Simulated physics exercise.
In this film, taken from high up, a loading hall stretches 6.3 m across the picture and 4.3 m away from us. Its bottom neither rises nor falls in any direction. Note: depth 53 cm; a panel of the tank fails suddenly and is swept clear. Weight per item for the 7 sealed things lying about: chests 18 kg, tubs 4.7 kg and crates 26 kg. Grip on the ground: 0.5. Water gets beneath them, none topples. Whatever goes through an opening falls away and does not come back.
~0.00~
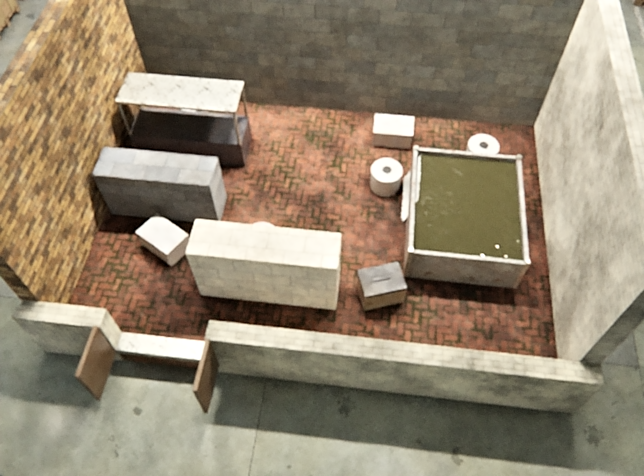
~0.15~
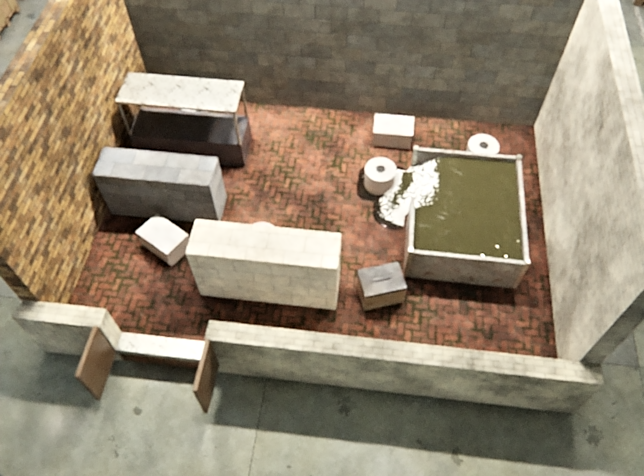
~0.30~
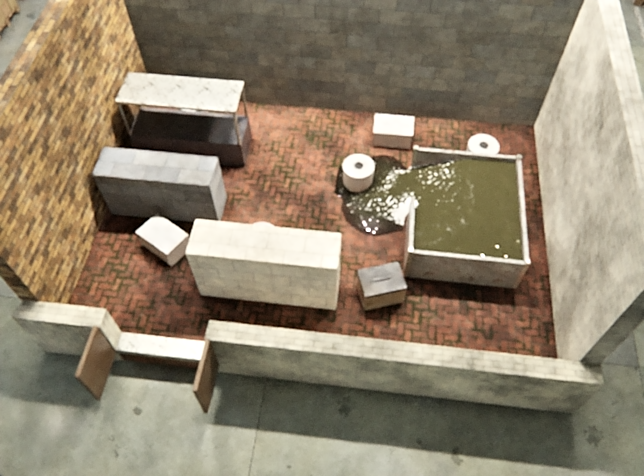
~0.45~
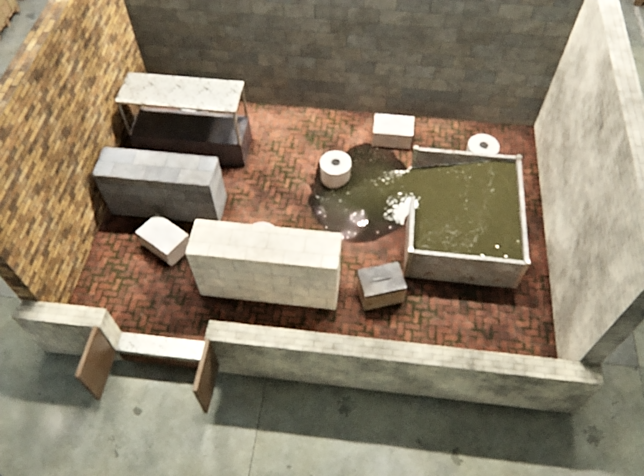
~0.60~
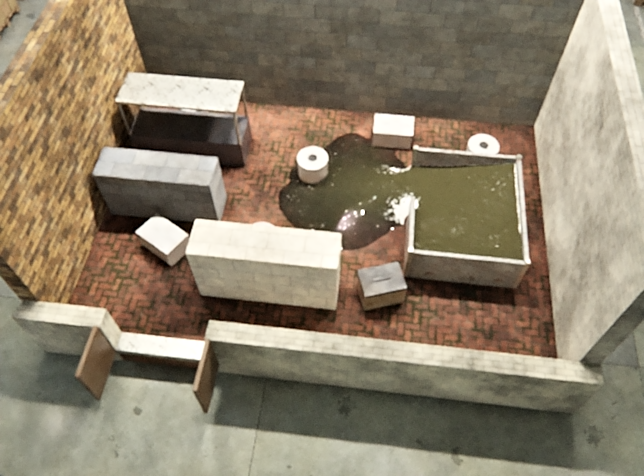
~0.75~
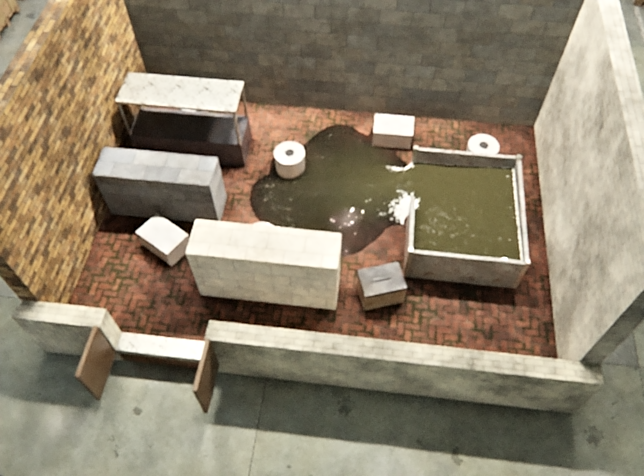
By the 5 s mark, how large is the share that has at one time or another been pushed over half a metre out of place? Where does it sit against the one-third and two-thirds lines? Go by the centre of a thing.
The moved ones number a third to two thirds.
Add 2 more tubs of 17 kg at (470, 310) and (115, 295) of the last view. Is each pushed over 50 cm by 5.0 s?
Result, in sequence: Not exceeded; not exceeded.
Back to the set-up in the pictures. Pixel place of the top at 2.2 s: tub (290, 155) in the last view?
(265, 111) or thereabouts.
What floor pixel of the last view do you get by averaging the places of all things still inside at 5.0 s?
Near (277, 182).
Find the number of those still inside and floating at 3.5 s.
Answer: 3.
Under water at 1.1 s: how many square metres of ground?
Near 9.0 m2 in all.
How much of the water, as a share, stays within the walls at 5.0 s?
96 %.
After 1.1 s 1 of 7 are over 50 cm from their spots; 0 afloat.
After 2.2 s 2 of 7 are over 50 cm from their spots; 2 afloat.
After 3.5 s 3 of 7 are over 50 cm from their spots; 3 afloat.
After 5.0 s 3 of 7 are over 50 cm from their spots, and 3 have been at some point; 3 afloat.
